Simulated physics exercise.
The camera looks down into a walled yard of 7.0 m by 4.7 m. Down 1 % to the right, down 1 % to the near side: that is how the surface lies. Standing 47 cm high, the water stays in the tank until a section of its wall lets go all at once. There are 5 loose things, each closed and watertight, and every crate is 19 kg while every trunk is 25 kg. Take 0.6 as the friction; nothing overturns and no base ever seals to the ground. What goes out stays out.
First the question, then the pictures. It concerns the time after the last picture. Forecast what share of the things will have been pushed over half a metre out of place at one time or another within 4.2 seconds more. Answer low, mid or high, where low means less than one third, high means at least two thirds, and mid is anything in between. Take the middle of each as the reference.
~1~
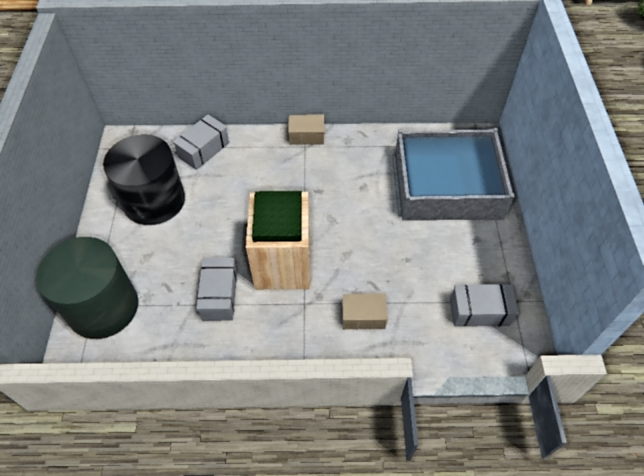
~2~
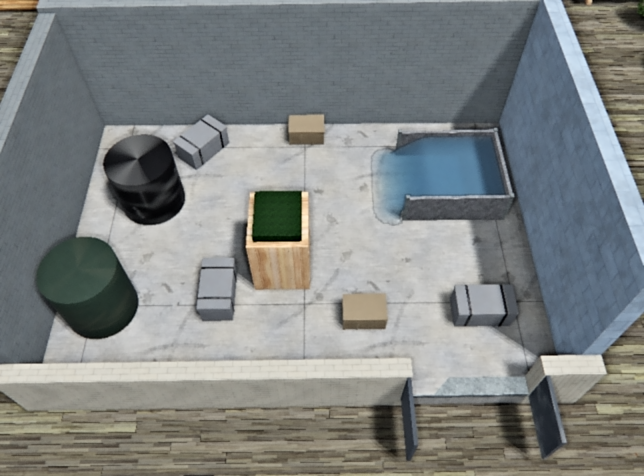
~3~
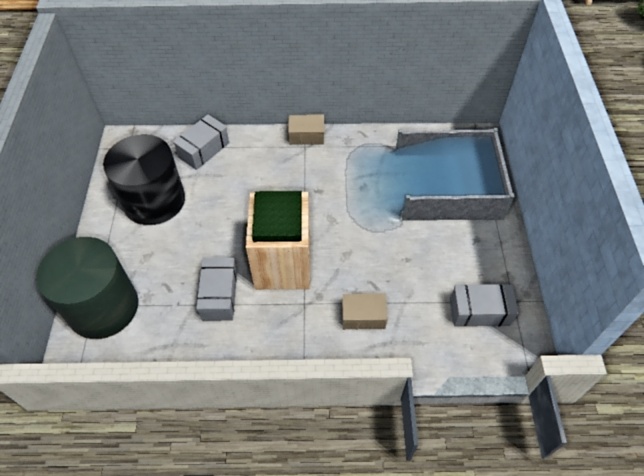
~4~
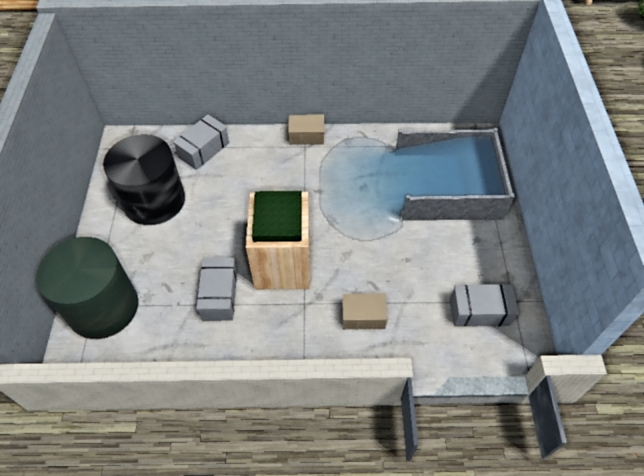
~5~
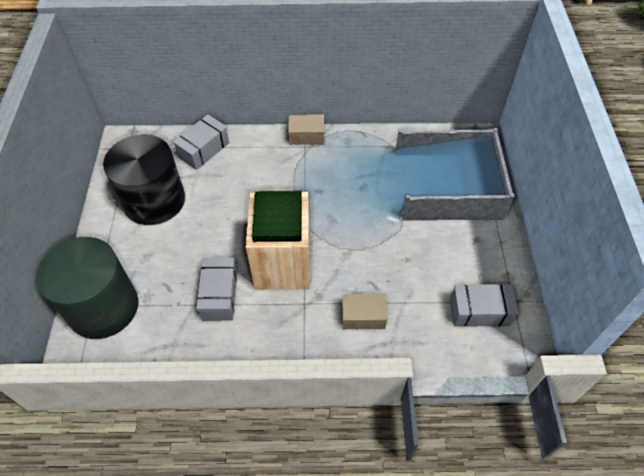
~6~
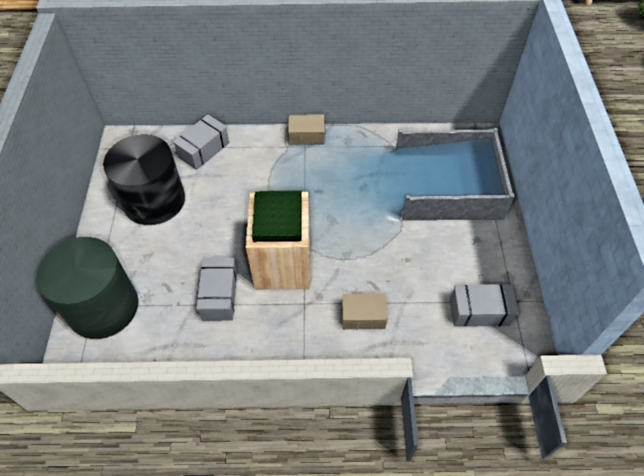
Mid.
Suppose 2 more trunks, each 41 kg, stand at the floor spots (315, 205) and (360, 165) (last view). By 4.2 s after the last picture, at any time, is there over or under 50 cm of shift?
First goes beyond, then goes beyond.
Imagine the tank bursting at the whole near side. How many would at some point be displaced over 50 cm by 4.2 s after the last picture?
The count would be 1.
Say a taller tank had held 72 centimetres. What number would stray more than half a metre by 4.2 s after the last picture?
So the tally would be 2.
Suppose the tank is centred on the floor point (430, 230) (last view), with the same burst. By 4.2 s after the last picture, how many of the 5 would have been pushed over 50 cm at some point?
Then 1 of them would.
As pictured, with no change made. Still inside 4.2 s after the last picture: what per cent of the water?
Still held: Near 100 %.
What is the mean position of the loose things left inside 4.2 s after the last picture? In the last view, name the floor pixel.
It sits at about (276, 234).
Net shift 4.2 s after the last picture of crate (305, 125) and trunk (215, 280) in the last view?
Object 1: 120 cm. Object 2: 0 cm.
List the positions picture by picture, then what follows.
In the first frame, a crate at (306, 123), on the bottom; a trunk at (486, 299), on the bottom; 1.9 m2 under water; 0 of 5 have shifted.
In the second frame, a crate at (306, 123) rests on the ground; a trunk at (486, 299) rests on the ground; water covers 2.5 m2; 0 of 5 have shifted.
In the third frame, a crate at (306, 123) rests on the ground; a trunk at (486, 299) rests on the ground; water covers 3.3 m2; 0 of 5 have shifted.
In the fourth frame, a crate at (306, 123), on the bottom; a trunk at (486, 299) rests on the ground; water covers 4.3 m2; 0 of 5 have shifted.
In the fifth frame, a crate at (306, 123) rests on the ground; a trunk at (486, 299) rests on the ground; water covers 5.3 m2; 0 of 5 have shifted.
In the sixth frame, a crate at (306, 123), on the bottom; a trunk at (486, 299), on the bottom; water covers 6.4 m2; 0 of 5 have shifted.
Then, 0.4 s after the last picture 0 of 5 are over 50 cm from their spots; 0 afloat.
Then, 1.5 s after the last picture 1 of 5 are over 50 cm from their spots; 0 afloat.
Then, 2.8 s after the last picture 2 of 5 are over 50 cm from their spots; 1 afloat.
Then, 4.2 s after the last picture 2 of 5 are over 50 cm from their spots, and 2 have been at some point; 1 afloat.
